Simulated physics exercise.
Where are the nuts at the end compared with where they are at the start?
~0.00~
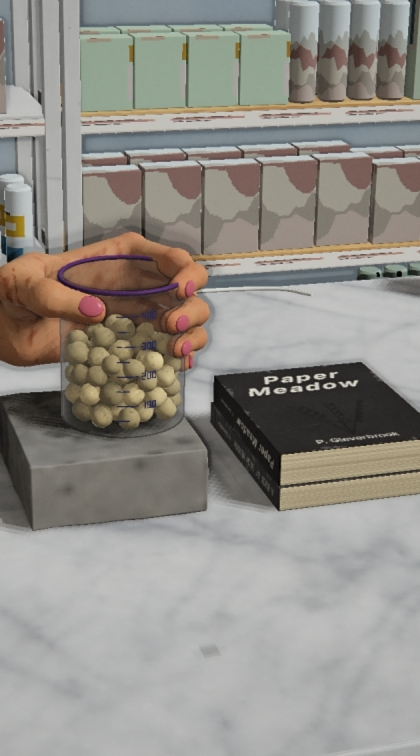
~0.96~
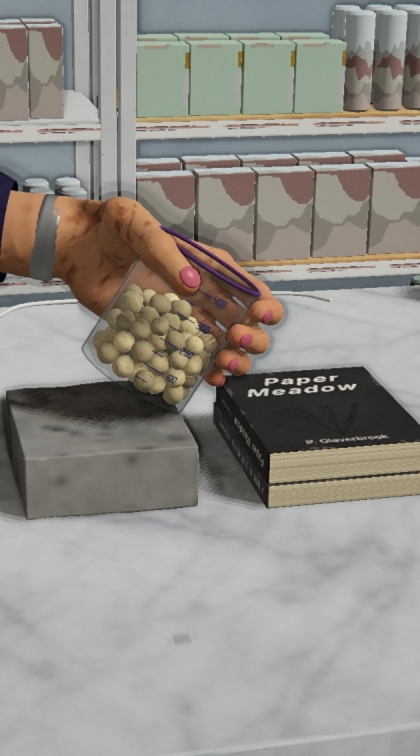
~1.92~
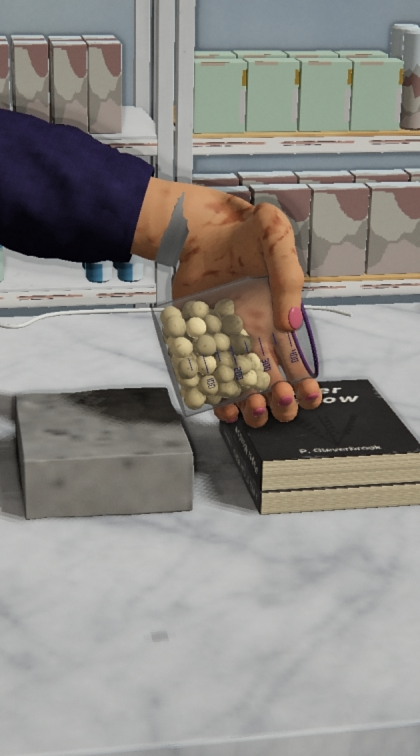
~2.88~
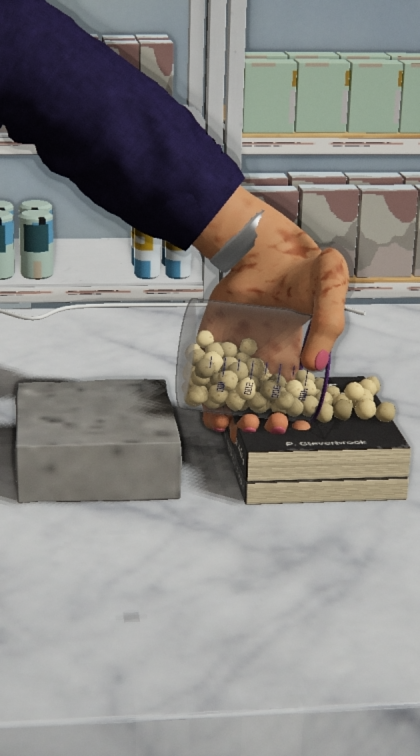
At the start the nuts are all in the upright beaker on the gray block at the left. By the end they are farther right, with most in the tipped beaker against the books and some spilled on top of the pile.
